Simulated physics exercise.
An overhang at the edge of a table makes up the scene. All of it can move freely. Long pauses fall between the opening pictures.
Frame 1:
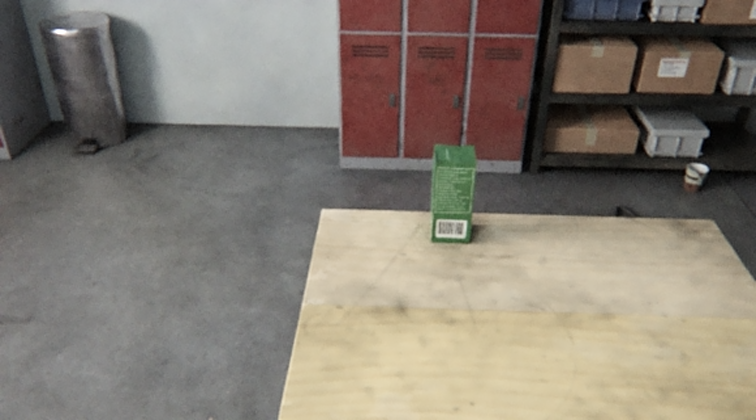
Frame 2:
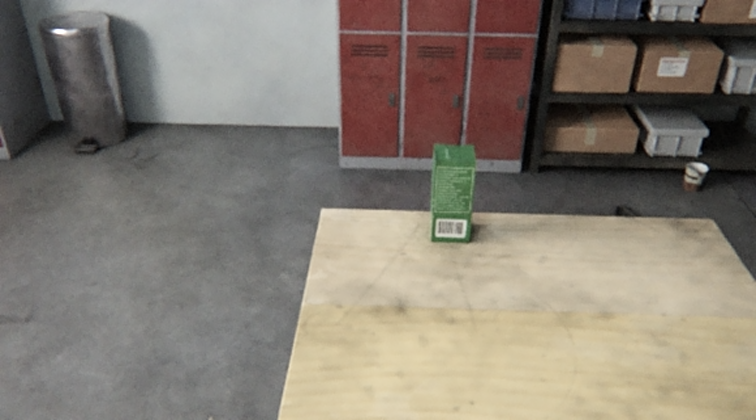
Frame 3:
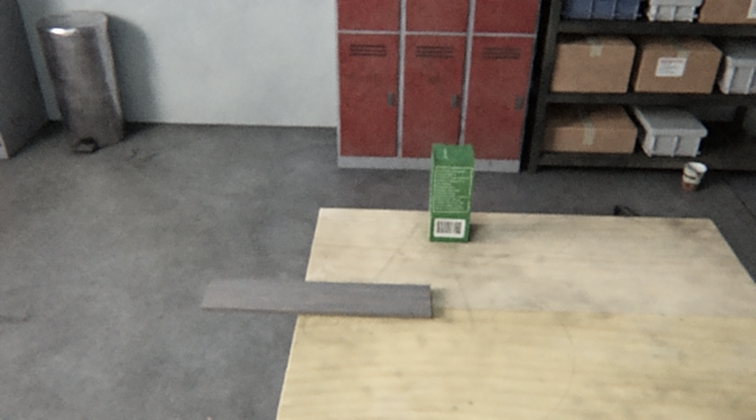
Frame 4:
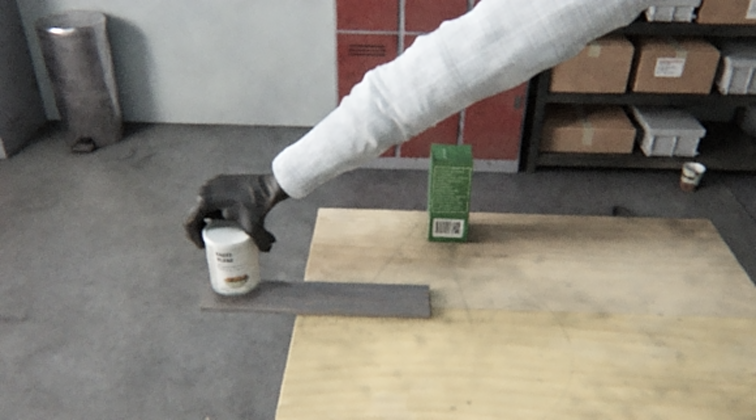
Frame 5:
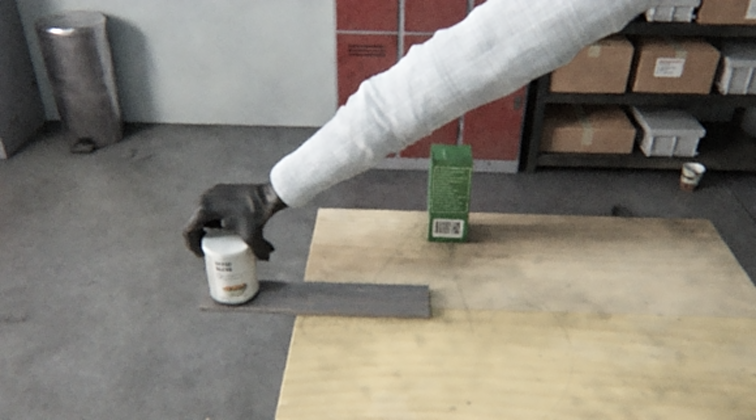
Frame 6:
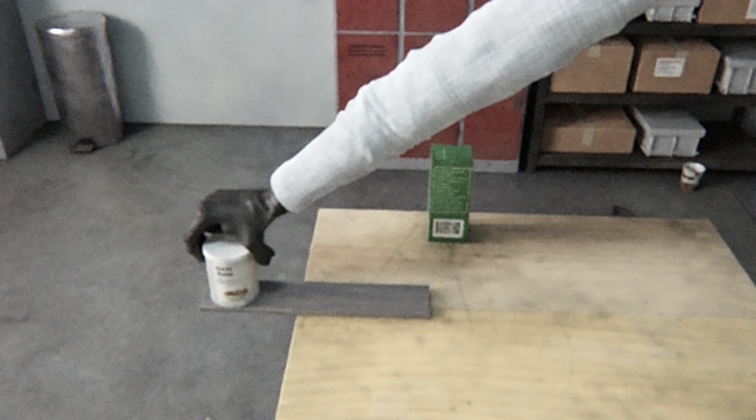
In a room with red lockers, a grey plank appeared jutting over the left edge of a wooden table holding a green box, then a gloved hand lowered a white tin onto its outer end.
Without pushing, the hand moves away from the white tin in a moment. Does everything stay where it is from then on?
My guess is it will tumble off.
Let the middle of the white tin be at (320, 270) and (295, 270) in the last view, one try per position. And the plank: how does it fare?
On the first try it remains balanced, and on the second it remains balanced.
Then, 0.40 s past the last view, white tin now down on the floor or falling; grey plank on its side.
Then, 0.60 s past the last view, grey plank now down on the floor or falling.
Finally, down on the floor or falling, white tin and grey plank; green carton still in place. The plank tips off the edge.
